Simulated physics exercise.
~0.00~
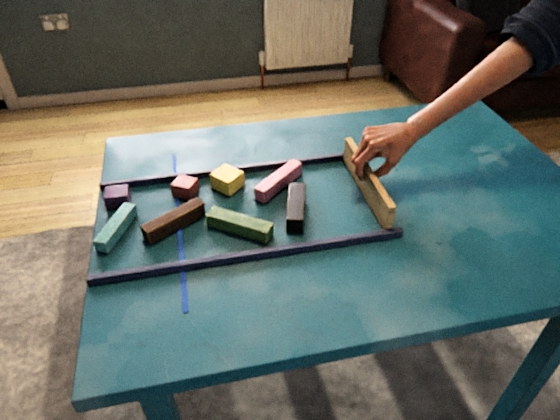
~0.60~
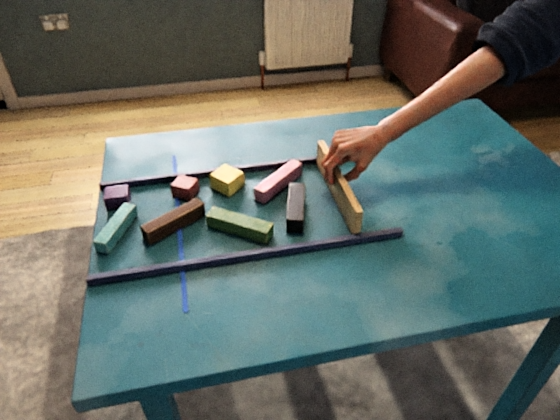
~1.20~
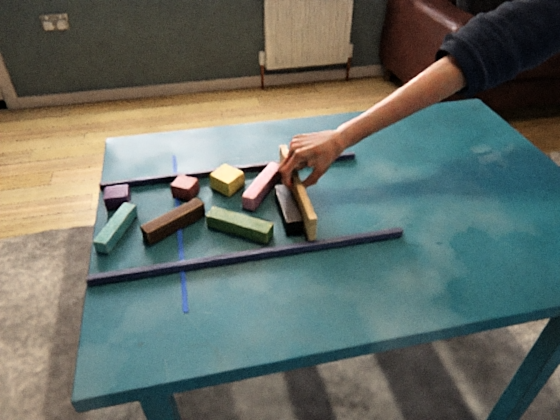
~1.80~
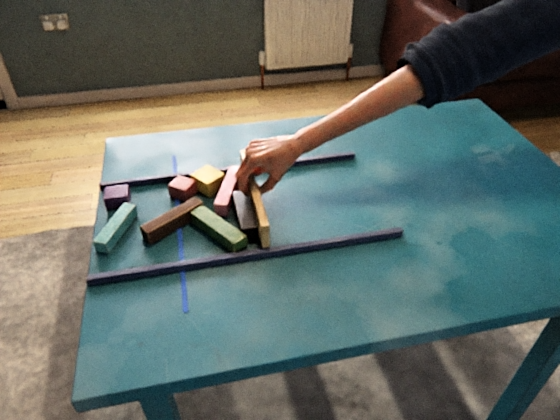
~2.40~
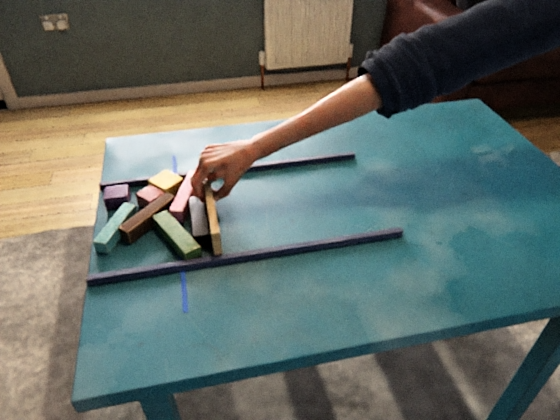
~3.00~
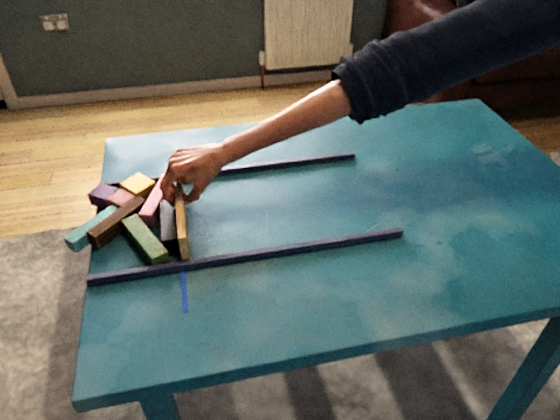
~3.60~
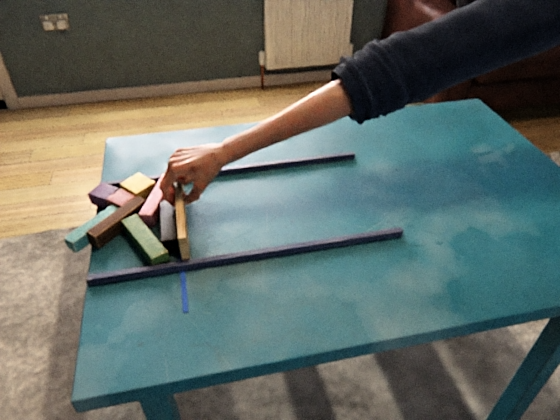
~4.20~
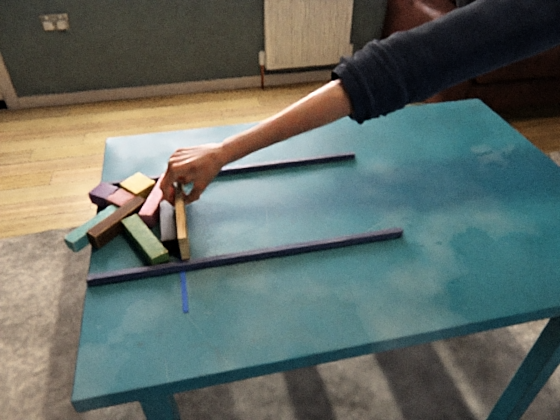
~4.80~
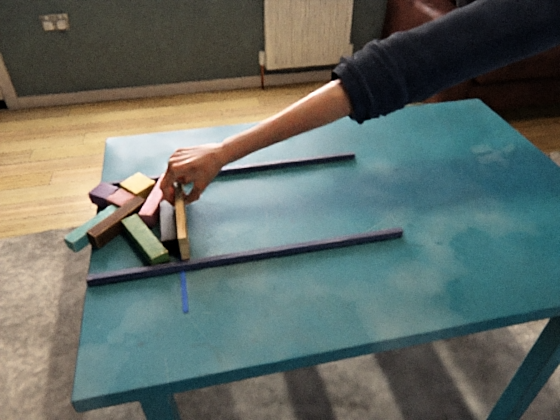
A hand slides a board left, bunching colourful blocks at the table's edge without any falling.
